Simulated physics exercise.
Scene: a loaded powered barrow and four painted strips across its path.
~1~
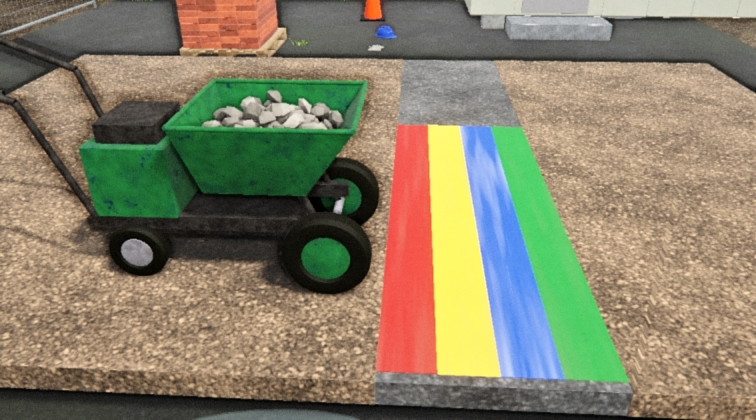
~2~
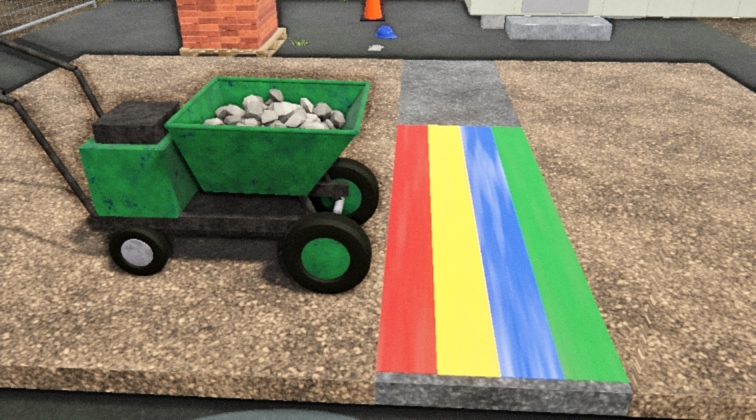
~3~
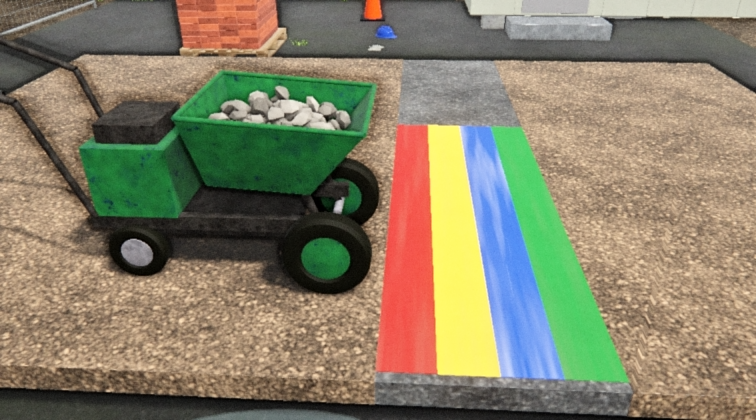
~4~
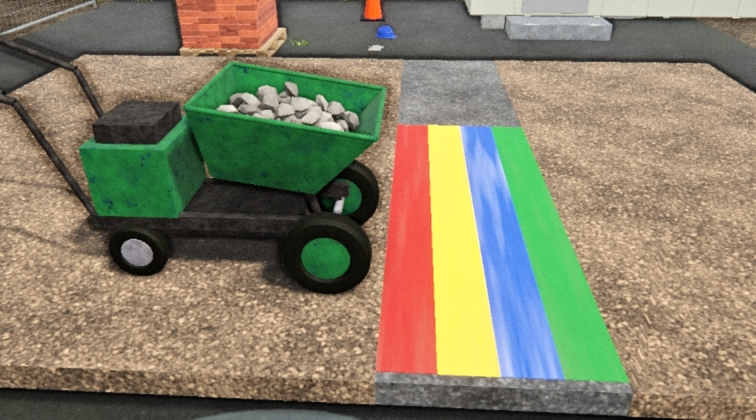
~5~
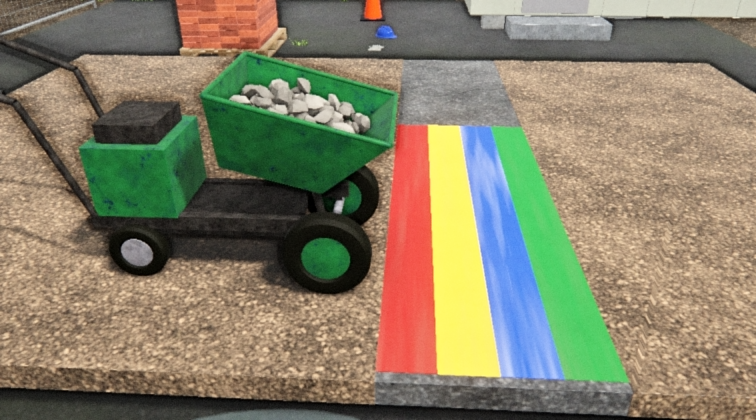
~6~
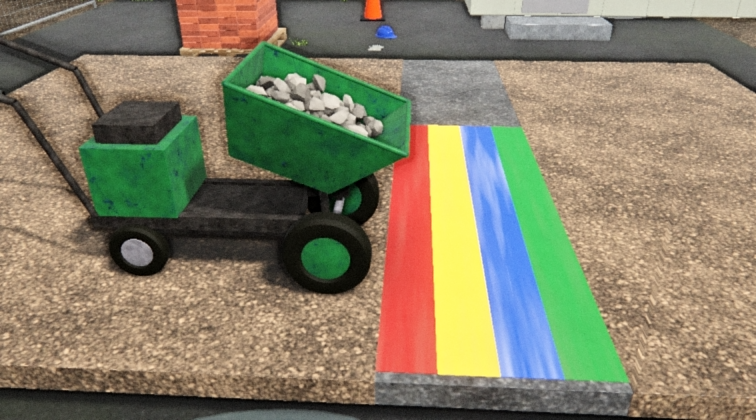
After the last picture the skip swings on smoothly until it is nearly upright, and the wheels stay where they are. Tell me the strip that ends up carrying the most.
Blue.
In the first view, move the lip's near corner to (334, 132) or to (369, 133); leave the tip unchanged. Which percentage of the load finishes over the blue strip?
Roughly 30 and 40 percent respectively.
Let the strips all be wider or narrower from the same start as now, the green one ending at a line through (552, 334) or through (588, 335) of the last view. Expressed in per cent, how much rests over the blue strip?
Roughly 40 per cent, then roughly 40 per cent.
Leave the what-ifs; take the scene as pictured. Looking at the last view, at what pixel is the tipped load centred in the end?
About (502, 255).
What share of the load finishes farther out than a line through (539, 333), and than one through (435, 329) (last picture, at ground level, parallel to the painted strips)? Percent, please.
Around 30 per cent for the first, and 90 per cent for the second.
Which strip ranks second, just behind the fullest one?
Runner-up - the strip in yellow.
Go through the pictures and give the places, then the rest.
In the first picture, lip of the skip at (353, 133), level; top of the load at (264, 123), broken stones; red strip at (408, 323); yellow strip at (464, 325); blue strip at (521, 327); green strip at (579, 329).
In the second picture, lip of the skip at (356, 133), tipped barely; top of the load at (266, 122).
In the third picture, lip of the skip at (364, 135), tipped barely; top of the load at (271, 119).
In the fourth picture, lip of the skip at (375, 140), tipped a little; top of the load at (257, 115).
In the fifth picture, lip of the skip at (390, 146), tipped clearly; top of the load at (269, 108).
In the sixth picture, lip of the skip at (406, 155), tipped clearly; top of the load at (285, 102); red strip at (408, 323); yellow strip at (464, 325); blue strip at (521, 327); green strip at (579, 329).
Soon, skip tipped steeply; all in the skip.
A while on, skip tipped right over; most in the skip; a small part over the yellow strip; a small part over the blue strip; a stray few falling.
Towards the end, skip tipped right over; about a quarter in the skip; about a quarter over the yellow strip; about a third over the blue strip; a small part over the green strip; a stray few off the paint.
Finally, skip tipped right over; a small part in the skip; a stray few over the red strip; about a quarter over the yellow strip; about a third over the blue strip; about a quarter over the green strip; a small part off the paint.
